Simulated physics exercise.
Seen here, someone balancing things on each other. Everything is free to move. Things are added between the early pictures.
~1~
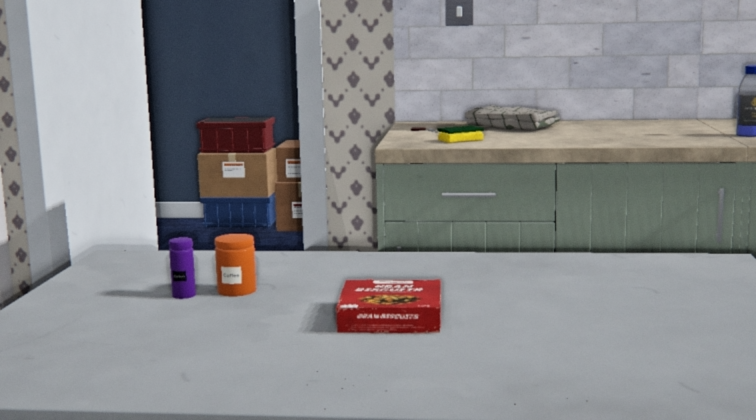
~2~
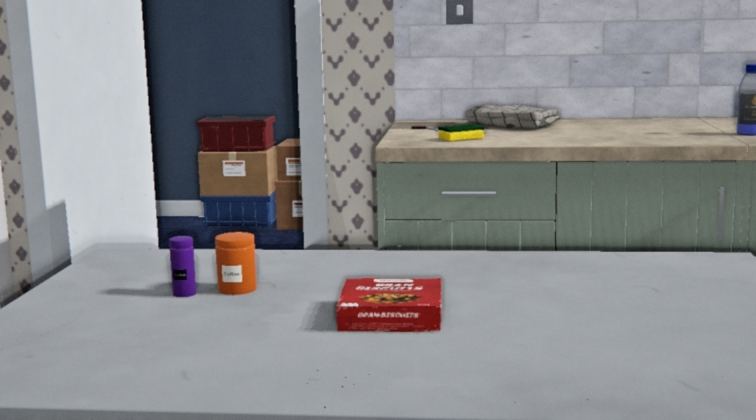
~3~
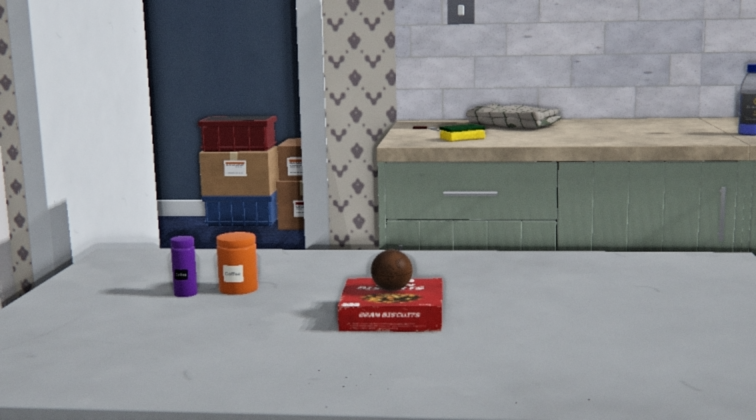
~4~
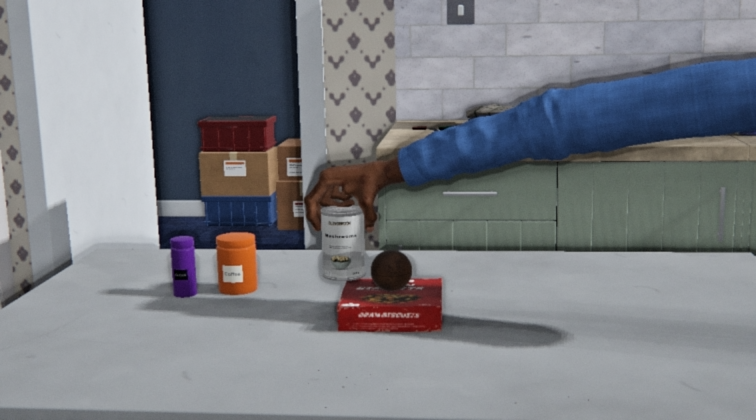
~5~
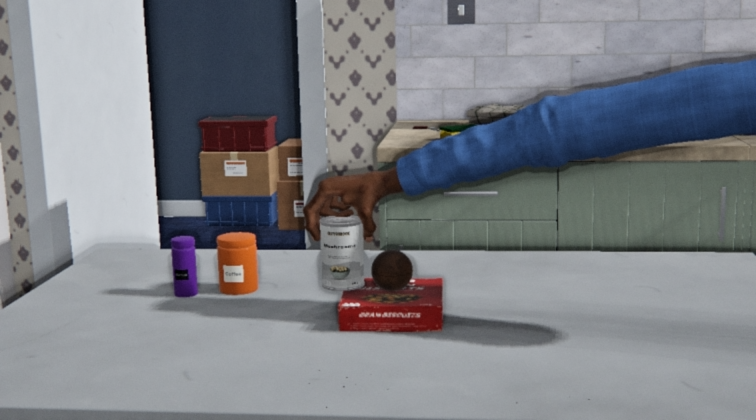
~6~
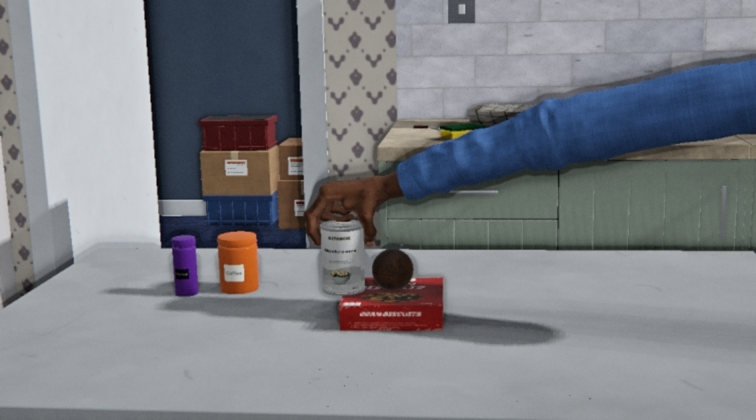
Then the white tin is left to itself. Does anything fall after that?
Here the pile keeps its balance.
Then, 0.90 s later than the last frame, all is still.
Then, 2.00 s later than the last frame, white tin resting near (343, 257).
When it is over, all 5 as before. End places, in pixels of the last picture, white tin near (343, 257). The pile stays up.
